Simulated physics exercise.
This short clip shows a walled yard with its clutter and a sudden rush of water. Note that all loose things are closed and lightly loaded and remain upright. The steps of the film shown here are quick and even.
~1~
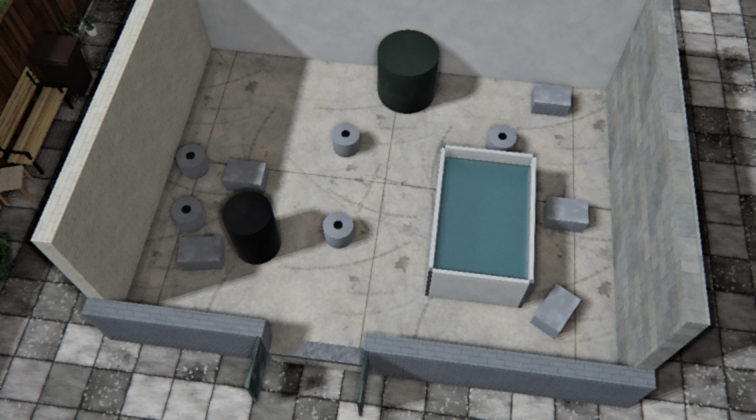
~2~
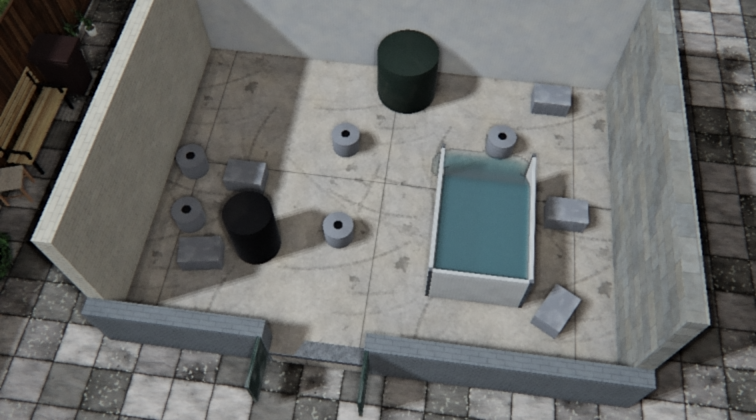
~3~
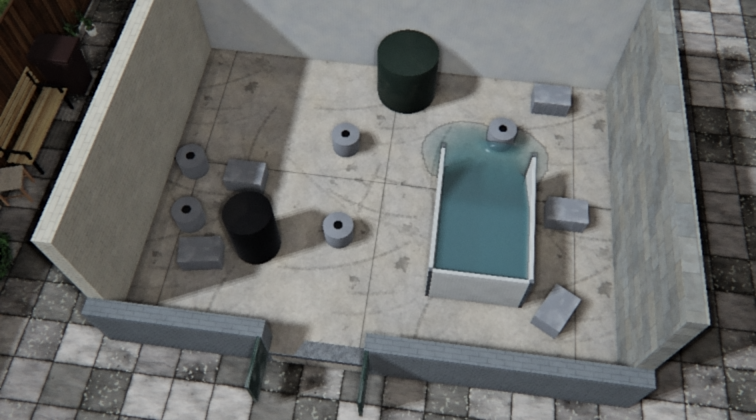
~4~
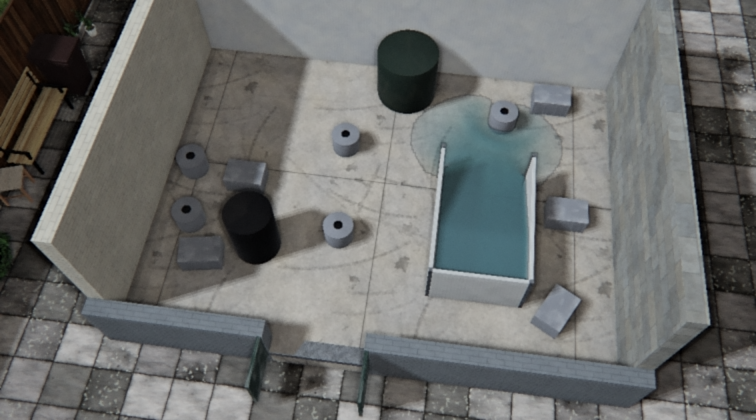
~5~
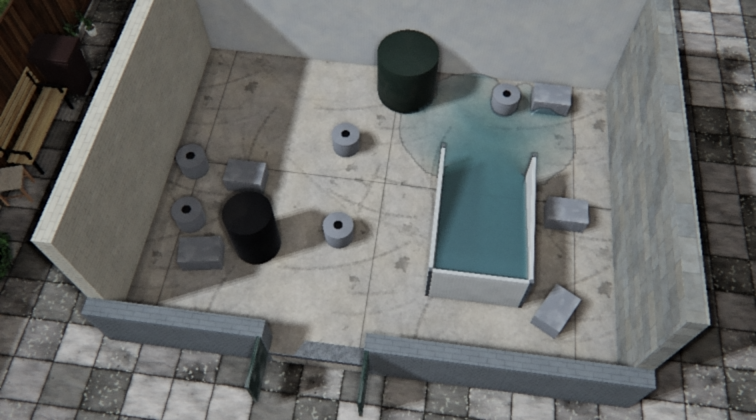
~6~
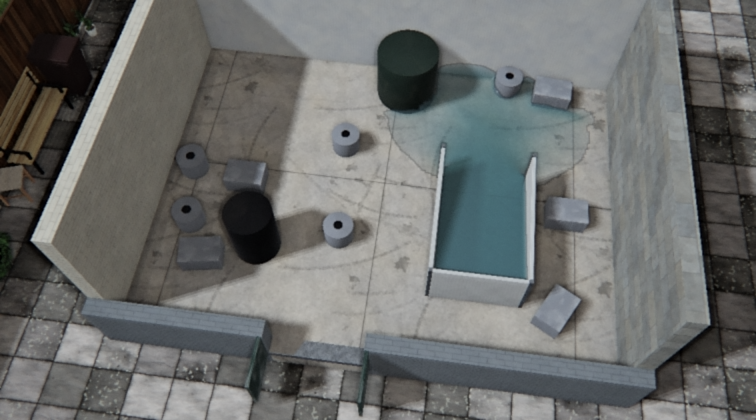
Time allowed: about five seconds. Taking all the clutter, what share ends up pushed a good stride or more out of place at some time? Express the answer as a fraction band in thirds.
Fraction band: 1/3 to 2/3.
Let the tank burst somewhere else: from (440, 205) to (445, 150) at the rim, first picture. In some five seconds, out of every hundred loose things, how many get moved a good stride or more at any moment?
Result: Close to 50 %.
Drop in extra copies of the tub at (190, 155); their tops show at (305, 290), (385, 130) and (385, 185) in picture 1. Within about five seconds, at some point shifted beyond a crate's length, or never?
Results - 1: Doesn't go far; 2: Ends up far away; 3: Doesn't go far.
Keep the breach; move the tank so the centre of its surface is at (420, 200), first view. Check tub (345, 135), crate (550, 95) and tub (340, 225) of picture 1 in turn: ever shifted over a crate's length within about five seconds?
Taking them in turn: Kept near its start; got sent well off; kept near its start.
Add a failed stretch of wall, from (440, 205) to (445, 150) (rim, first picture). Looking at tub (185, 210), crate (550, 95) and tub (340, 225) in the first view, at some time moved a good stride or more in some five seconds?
First covers that distance, second stays short of it, third covers that distance.
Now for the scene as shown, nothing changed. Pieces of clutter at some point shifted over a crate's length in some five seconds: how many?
I make it 4.
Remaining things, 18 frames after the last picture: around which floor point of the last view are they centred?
What remains is centred near (369, 232).
A moment on, 1 of 10 are well off their spots; 2 afloat.
Next, 2 of 10 are well off their spots; 2 afloat.
Later, 3 of 10 are well off their spots; 3 afloat.
In the end, 4 of 10 are well off their spots, and 4 have been at some point; 3 afloat.
